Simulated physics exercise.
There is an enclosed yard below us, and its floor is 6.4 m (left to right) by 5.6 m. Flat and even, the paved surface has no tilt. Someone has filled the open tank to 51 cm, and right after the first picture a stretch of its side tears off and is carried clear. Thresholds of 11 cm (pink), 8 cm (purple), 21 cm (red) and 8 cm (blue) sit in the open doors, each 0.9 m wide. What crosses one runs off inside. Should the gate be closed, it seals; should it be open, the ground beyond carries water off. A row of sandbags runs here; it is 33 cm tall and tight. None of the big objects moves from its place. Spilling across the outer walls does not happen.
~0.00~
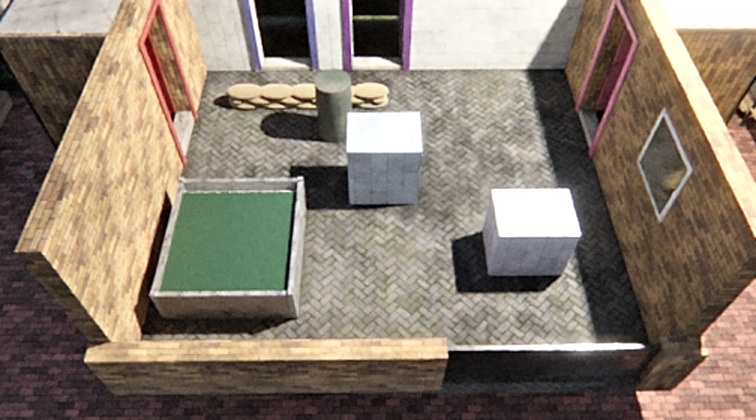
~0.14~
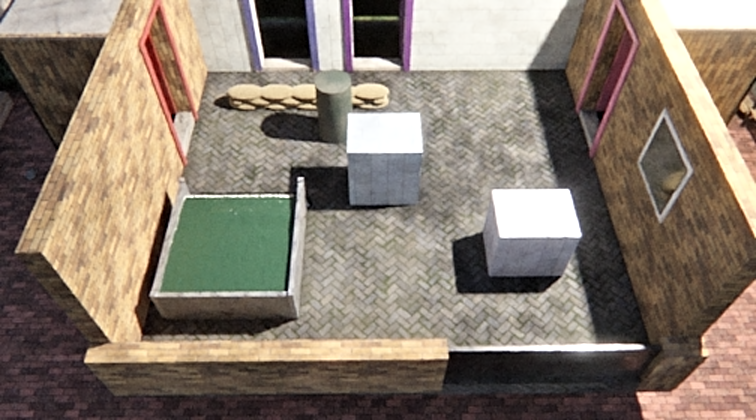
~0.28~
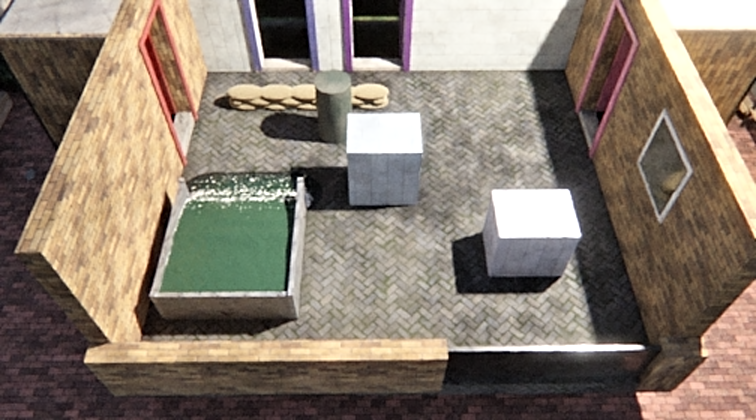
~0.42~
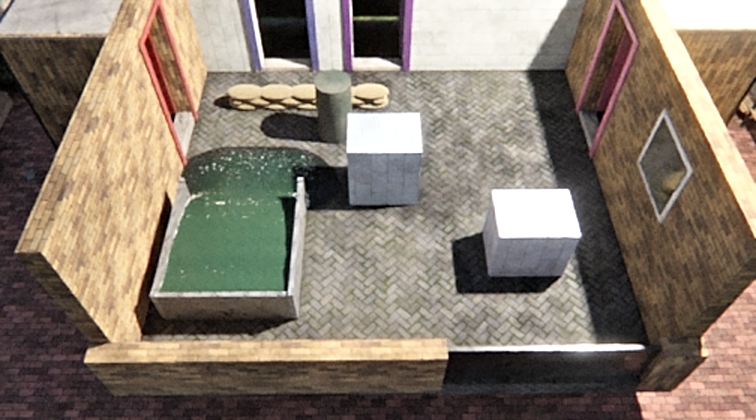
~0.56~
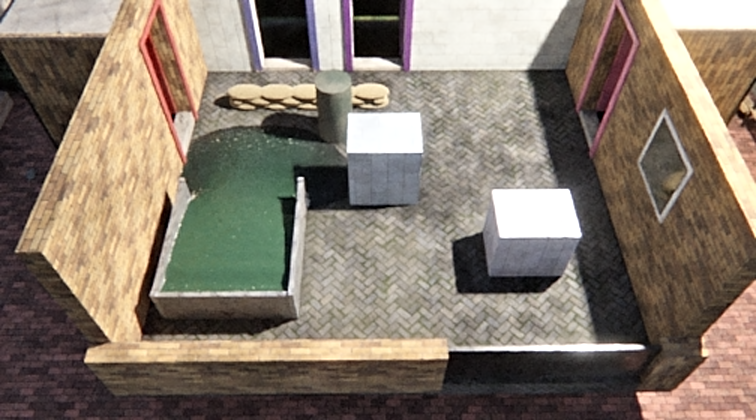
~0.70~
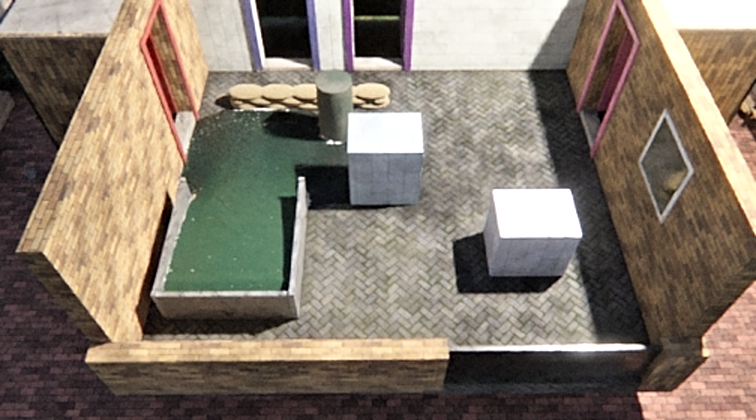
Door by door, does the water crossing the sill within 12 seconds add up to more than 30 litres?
Door by door: The pink door: No; the purple door: No; the red door: No; the blue door: No.
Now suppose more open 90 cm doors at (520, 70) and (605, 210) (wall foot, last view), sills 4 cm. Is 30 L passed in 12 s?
In the order given, higher then lower.
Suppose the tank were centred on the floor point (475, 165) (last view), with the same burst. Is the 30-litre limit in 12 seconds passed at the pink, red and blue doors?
With respect to that limit, pink ends up inside it, red ends up inside it, blue ends up inside it.
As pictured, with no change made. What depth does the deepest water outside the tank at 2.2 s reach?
About 34 cm.
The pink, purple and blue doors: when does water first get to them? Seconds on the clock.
Pink: 3.4 s; purple: 2.6 s; blue: 2.0 s.
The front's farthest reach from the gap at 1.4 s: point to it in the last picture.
Somewhere near pixel (209, 71).
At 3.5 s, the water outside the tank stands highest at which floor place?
It's at about (208, 78) in the last picture.
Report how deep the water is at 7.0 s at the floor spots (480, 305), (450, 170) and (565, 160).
Reading - approx. 0 / 1 / 7 cm.
After 1.4 s water covers 20 % of the floor and is deepest (35 cm) near (209, 71); pink door not reached, purple door not reached, red door 13 cm at the sill, 0 L in, blue door not reached.
After 2.2 s water covers 30 % of the floor and is deepest (34 cm) near (209, 71); pink door not reached, purple door not reached, red door 18 cm at the sill, 0 L in, blue door 6 cm at the sill, 0 L in.
After 3.5 s water covers 50 % of the floor and is deepest (22 cm) near (208, 78); pink door 6 cm at the sill, 0 L in, purple door 3 cm at the sill, 0 L in, red door 18 cm at the sill, 3 L in, blue door 8 cm at the sill, 1 L in.
After 7.0 s water covers 75 % of the floor and is deepest (12 cm) near (507, 97); pink door 9 cm at the sill, 2 L in, purple door 5 cm at the sill, 0 L in, red door 6 cm at the sill, 3 L in, blue door 4 cm at the sill, 3 L in.
After 12.0 s water covers 95 % of the floor and is deepest (9 cm) near (650, 363); pink door 4 cm at the sill, 2 L in, purple door 3 cm at the sill, 0 L in, red door 4 cm at the sill, 4 L in, blue door 3 cm at the sill, 3 L in.
